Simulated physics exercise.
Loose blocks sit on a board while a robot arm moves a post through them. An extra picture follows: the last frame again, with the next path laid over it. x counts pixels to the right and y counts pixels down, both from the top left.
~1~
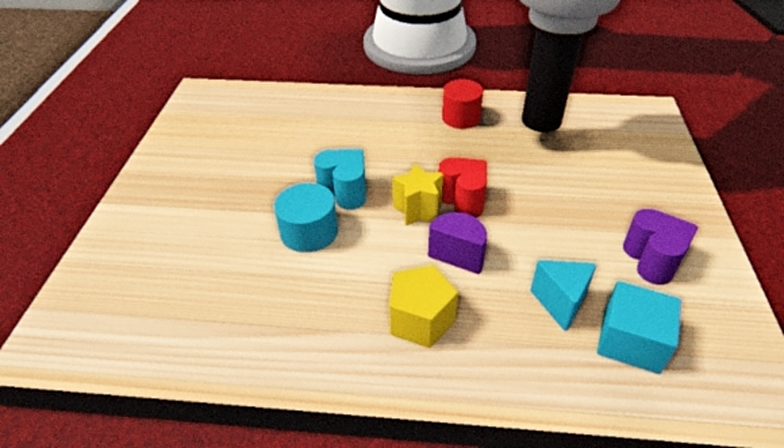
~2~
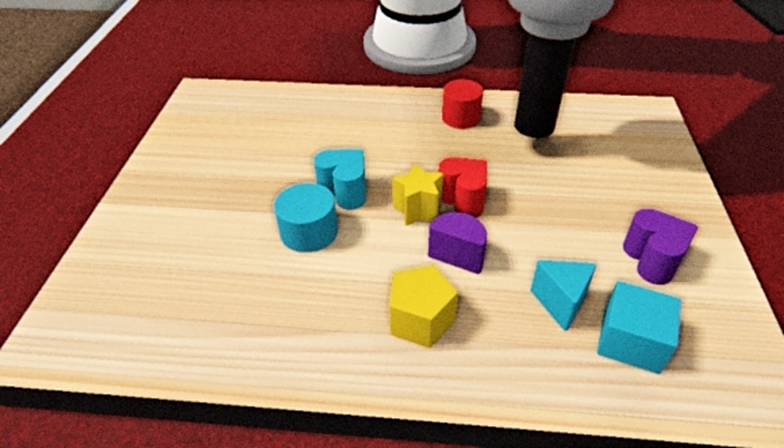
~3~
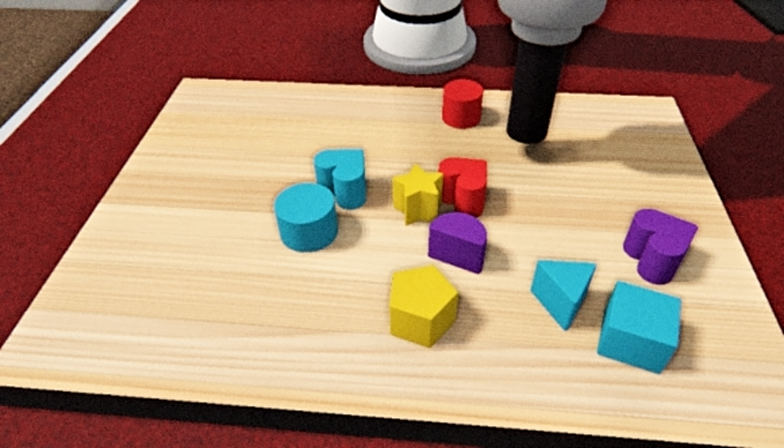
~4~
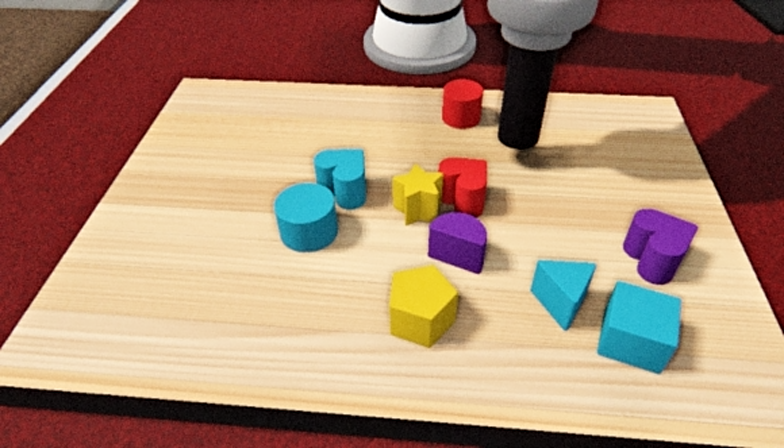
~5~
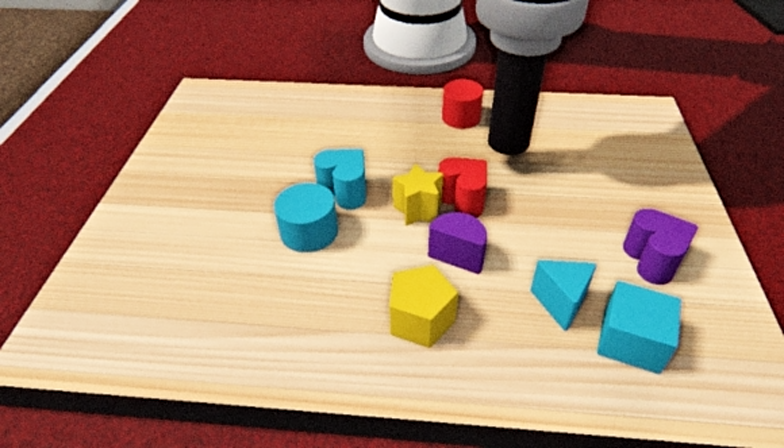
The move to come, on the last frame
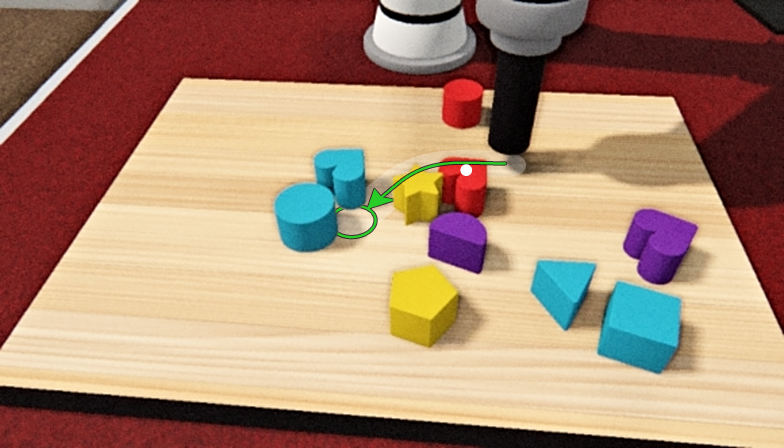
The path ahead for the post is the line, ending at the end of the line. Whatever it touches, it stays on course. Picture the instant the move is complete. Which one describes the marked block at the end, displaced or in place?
It will remain on its spot.
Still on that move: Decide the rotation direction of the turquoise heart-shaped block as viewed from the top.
Prediction: Clockwise.
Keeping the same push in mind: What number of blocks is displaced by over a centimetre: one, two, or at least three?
By the end, one block will have moved.
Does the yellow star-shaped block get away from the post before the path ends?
My answer is yes.
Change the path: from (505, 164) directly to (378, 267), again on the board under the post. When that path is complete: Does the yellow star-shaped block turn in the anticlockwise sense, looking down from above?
Answer: No.
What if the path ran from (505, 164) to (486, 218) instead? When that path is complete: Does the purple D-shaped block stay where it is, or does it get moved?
Answer: Unmoved.
Drawn move, from (505, 164) through (444, 164) and (395, 186) to (353, 221); the dot is on the red heart-shaped block.
On the path given first. One third of the way, post at (445, 143); nothing pushed yet.
Two thirds of the way, post at (394, 166); nothing pushed yet.
At the end, post at (351, 200); turquoise circular block at (298, 203); turquoise heart-shaped block at (325, 165), turned 35° clockwise; yellow star-shaped block at (415, 182), turned 20° anticlockwise; red heart-shaped block still.
